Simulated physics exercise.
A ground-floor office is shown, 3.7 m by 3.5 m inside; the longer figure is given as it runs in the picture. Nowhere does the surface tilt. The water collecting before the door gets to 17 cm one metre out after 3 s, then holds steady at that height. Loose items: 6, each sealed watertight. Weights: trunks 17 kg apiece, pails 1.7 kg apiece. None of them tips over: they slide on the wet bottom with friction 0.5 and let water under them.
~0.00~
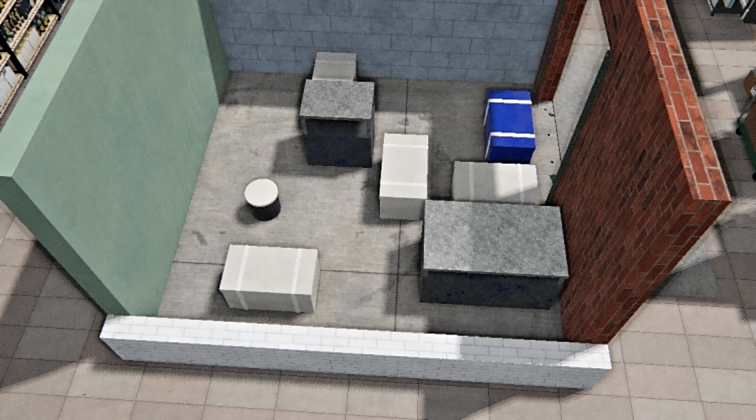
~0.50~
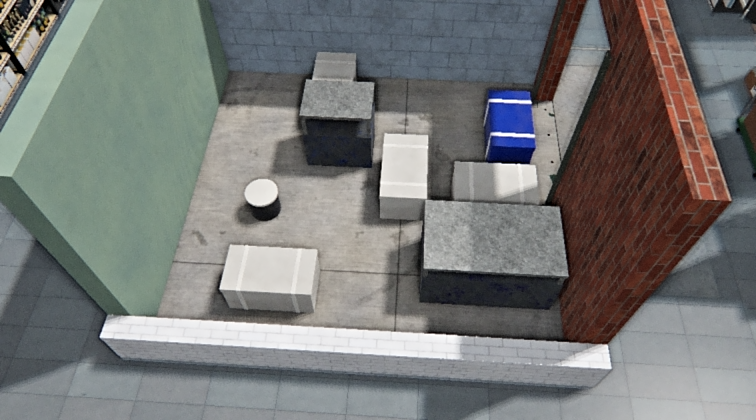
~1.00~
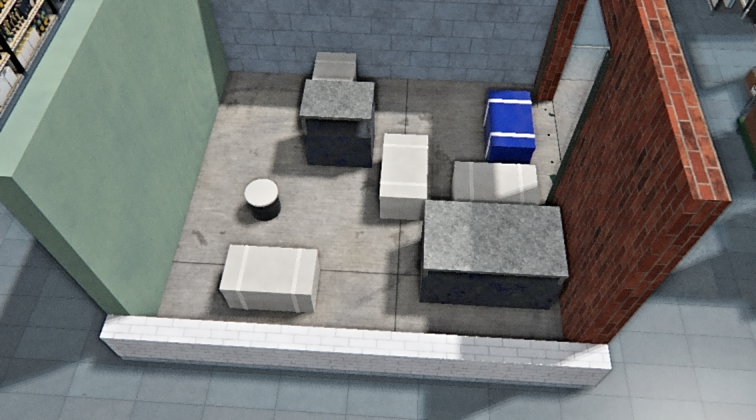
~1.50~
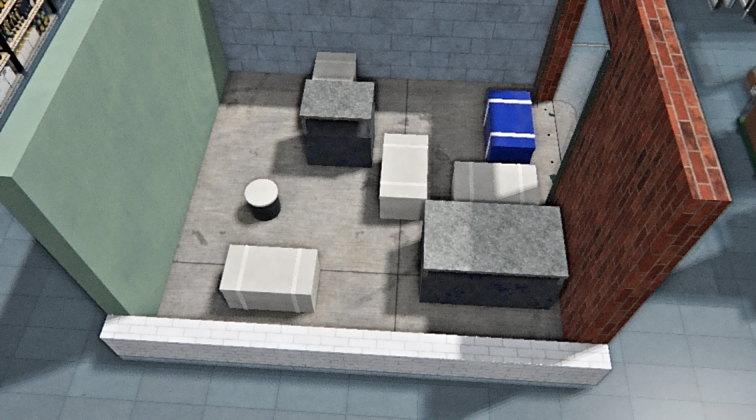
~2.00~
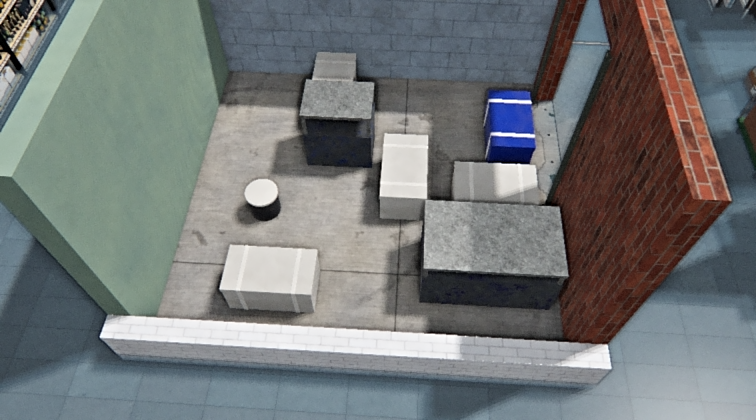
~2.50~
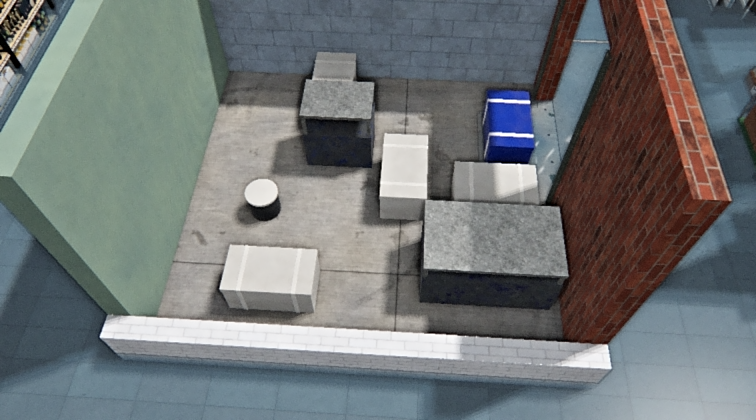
Ground-floor office with blue trunk and pale boxes standing still as water covers the paving outside and reaches the doorway floor.
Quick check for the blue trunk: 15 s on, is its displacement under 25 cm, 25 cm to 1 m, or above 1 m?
Displacement: Above 1 m.
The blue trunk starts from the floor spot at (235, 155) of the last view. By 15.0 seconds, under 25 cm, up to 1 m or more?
By then it winds up well off.
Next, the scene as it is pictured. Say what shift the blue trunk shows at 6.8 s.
250 cm or so by then.
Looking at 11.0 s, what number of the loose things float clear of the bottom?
At that instant the tally stands at 5.
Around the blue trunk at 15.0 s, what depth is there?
Roughly 15 cm deep.
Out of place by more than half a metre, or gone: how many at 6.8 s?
By my reckoning, 3.
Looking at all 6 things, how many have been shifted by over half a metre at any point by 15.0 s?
Total: 5.
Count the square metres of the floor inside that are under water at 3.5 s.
At that time the wet patch spans about 2.0 m2.
After 3.5 s the blue trunk is near (453, 112), 0.6 m from its start, aground; 0 afloat.
After 6.8 s the blue trunk is near (265, 98), 2.7 m from its start, aground; 0 afloat.
After 11.0 s the blue trunk is near (286, 166), 2.4 m from its start, afloat; 5 afloat.
After 15.0 s the blue trunk is near (249, 151), 2.7 m from its start, afloat; 6 afloat.
